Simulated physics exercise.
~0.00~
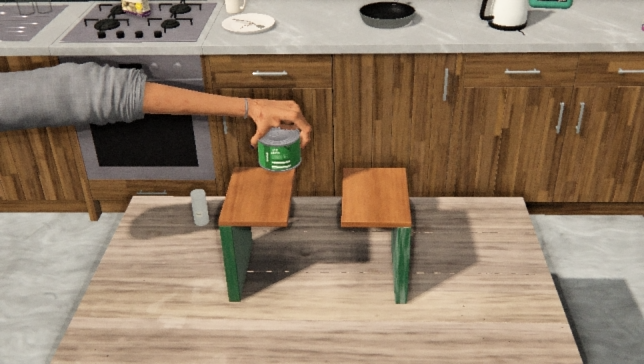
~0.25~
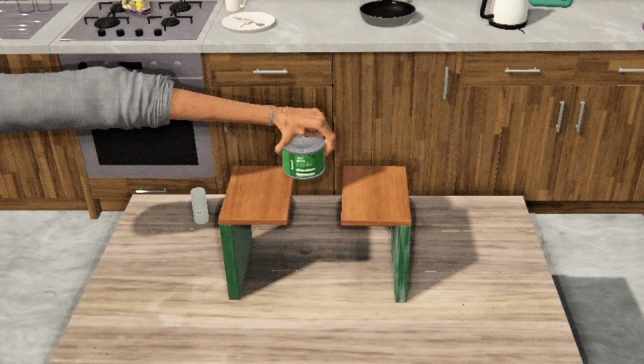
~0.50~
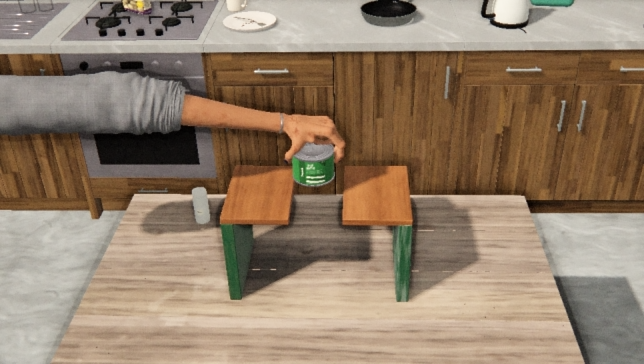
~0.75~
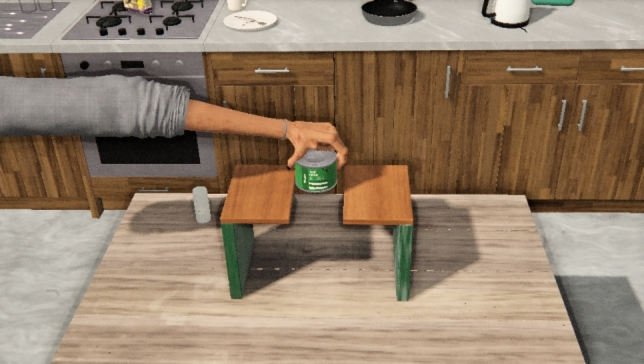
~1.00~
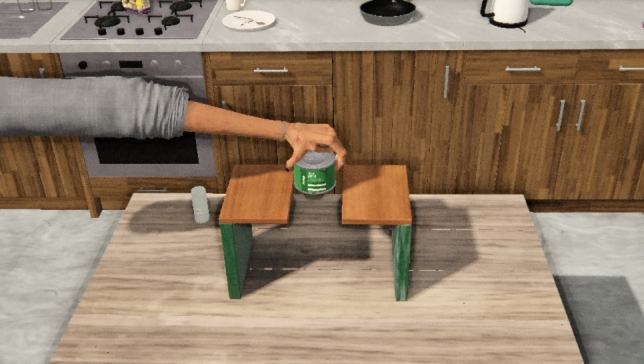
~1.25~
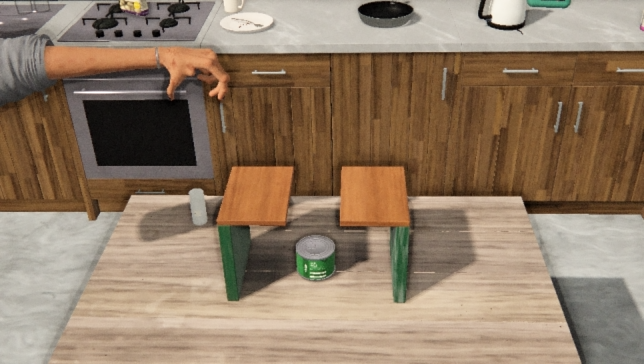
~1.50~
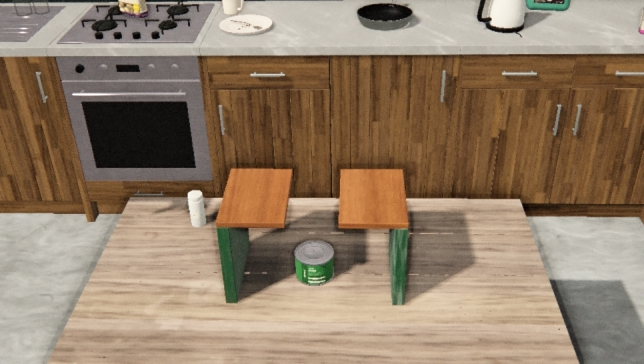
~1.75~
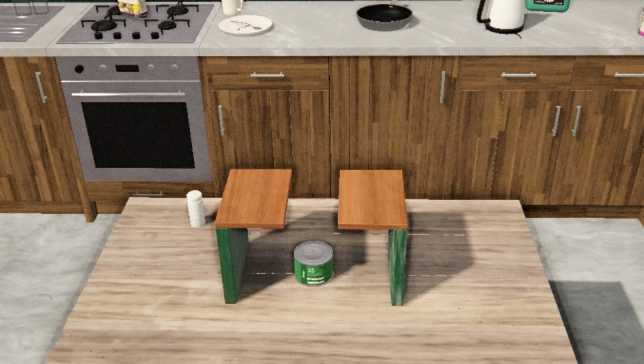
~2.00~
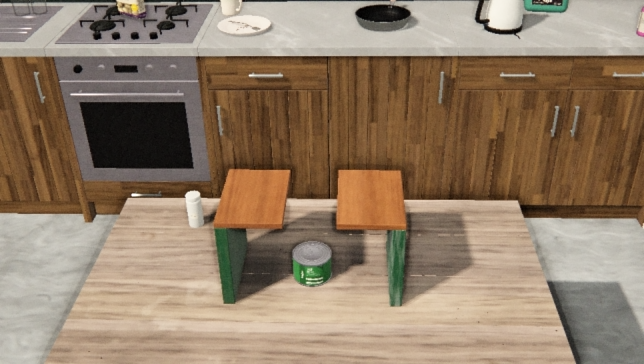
An arm in a grey sleeve reaches in from the left, holding a green tub by its top above a pale wooden table in a kitchen, seen from slightly above. On the table stand two supports with orange-brown tops and green uprights, set a little apart, with a small white shaker to their left. The hand carries the tub right and lowers it to the gap between the tops, where it pauses. The fingers let go, the tub drops through, and the hand withdraws left. The tub ends upright on the table between the supports, while the shaker stays put.
